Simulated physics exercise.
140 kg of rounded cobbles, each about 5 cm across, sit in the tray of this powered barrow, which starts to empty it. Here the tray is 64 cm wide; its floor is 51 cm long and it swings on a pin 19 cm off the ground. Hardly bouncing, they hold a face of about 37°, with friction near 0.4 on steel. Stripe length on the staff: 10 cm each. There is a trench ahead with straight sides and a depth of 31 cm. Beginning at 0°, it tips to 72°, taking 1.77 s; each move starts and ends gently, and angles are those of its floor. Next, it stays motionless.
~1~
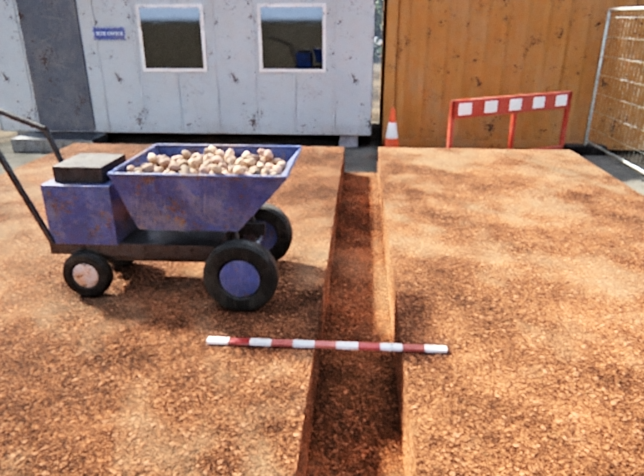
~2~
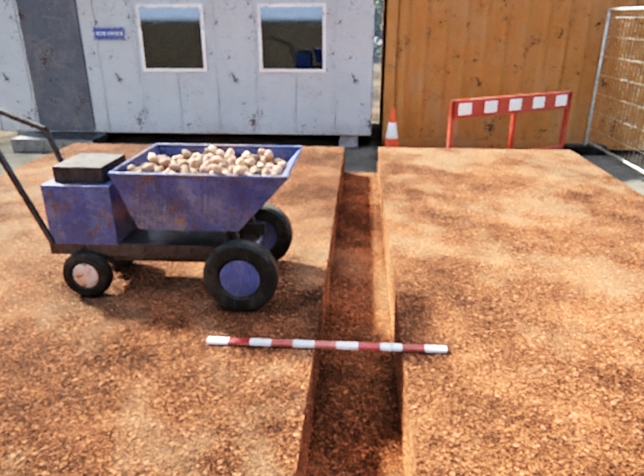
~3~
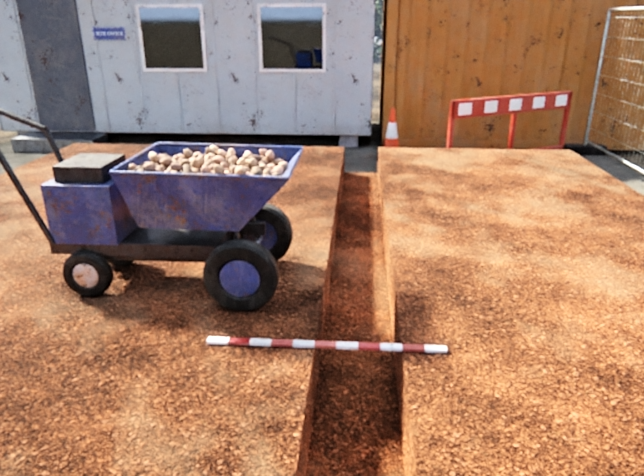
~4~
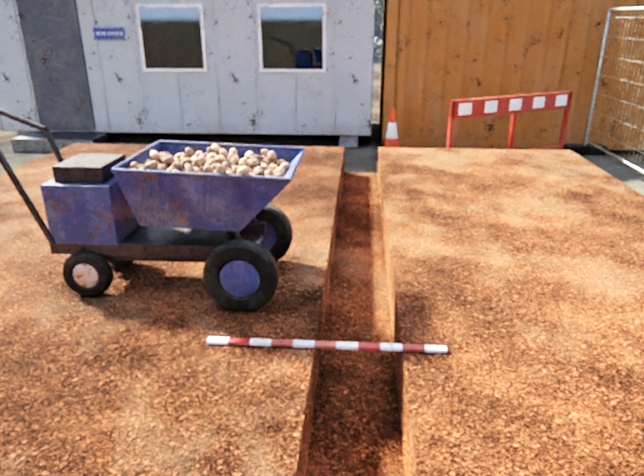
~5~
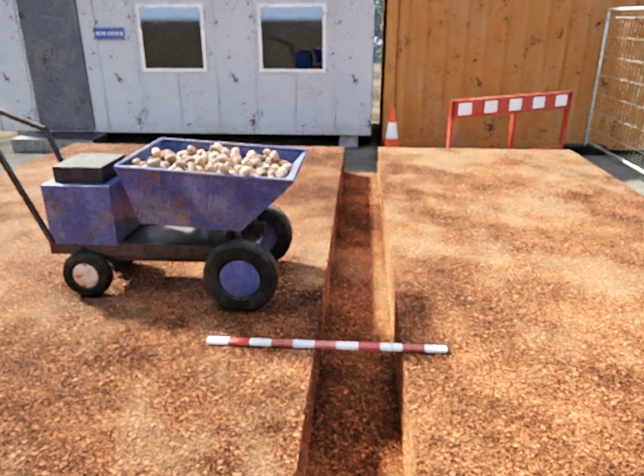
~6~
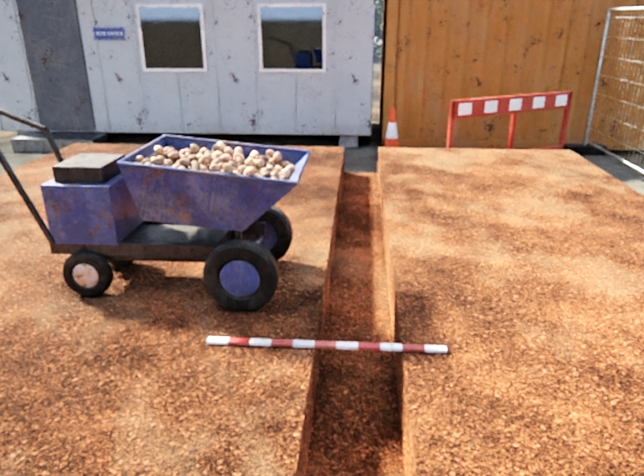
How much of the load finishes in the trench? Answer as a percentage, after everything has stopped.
Some 76 per cent of it.
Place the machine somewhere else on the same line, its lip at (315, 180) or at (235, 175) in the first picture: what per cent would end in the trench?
About 40 per cent from the first spot, about 100 from the second.
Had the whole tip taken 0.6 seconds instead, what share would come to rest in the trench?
Roughly 55 per cent.
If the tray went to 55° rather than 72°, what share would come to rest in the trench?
Near 55 per cent then.
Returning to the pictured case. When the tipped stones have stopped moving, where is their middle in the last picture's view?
Their middle is at about (377, 318).
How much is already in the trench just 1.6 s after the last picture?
About 40%.
Then, 1.0 s after the last picture the floor is at 61°, 98 % in the tray, 2 % in the trench; the foremost stones are at (375, 265).
Then, 1.6 s after the last picture the floor is at 72°, 38 % in the tray, 42 % in the trench, 20 % past the trench; the foremost stones are at (476, 290).
Then, 1.9 s after the last picture the floor is at 72°, 12 % in the tray, 63 % in the trench, 25 % past the trench; the foremost stones are at (530, 291).
Then, 3.9 s after the last picture the floor is at 72°, 0 % in the tray, 76 % in the trench, 24 % past the trench; the foremost stones are at (558, 292).
